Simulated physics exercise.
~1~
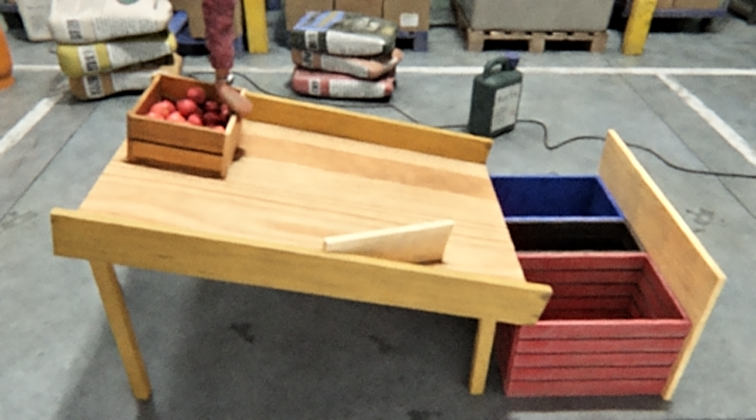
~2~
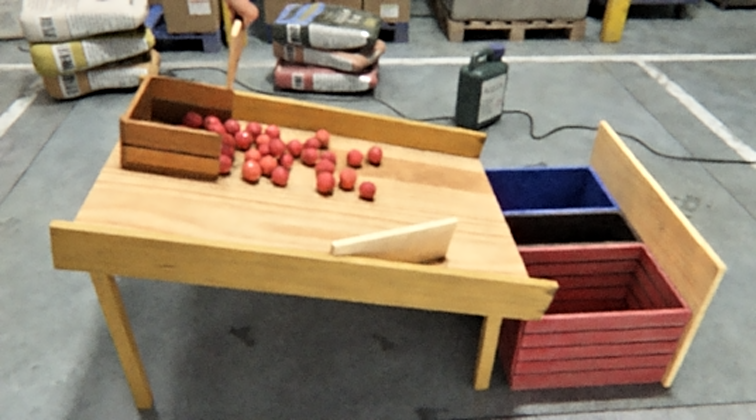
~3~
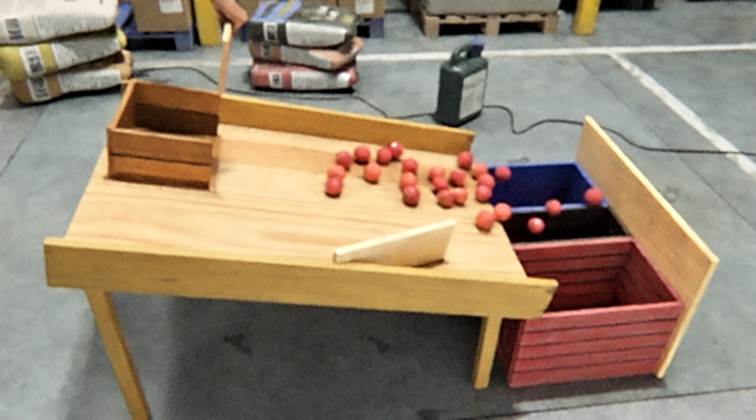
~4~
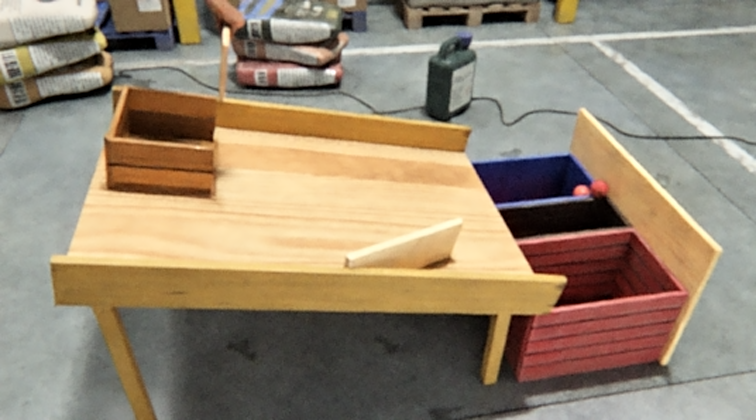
The video shows a hand lifting the gate of a wooden pen on a sloping table, releasing tomatoes that roll down to the right past an angled board and drop toward the blue and black containers, leaving the table empty and the red tote without any.
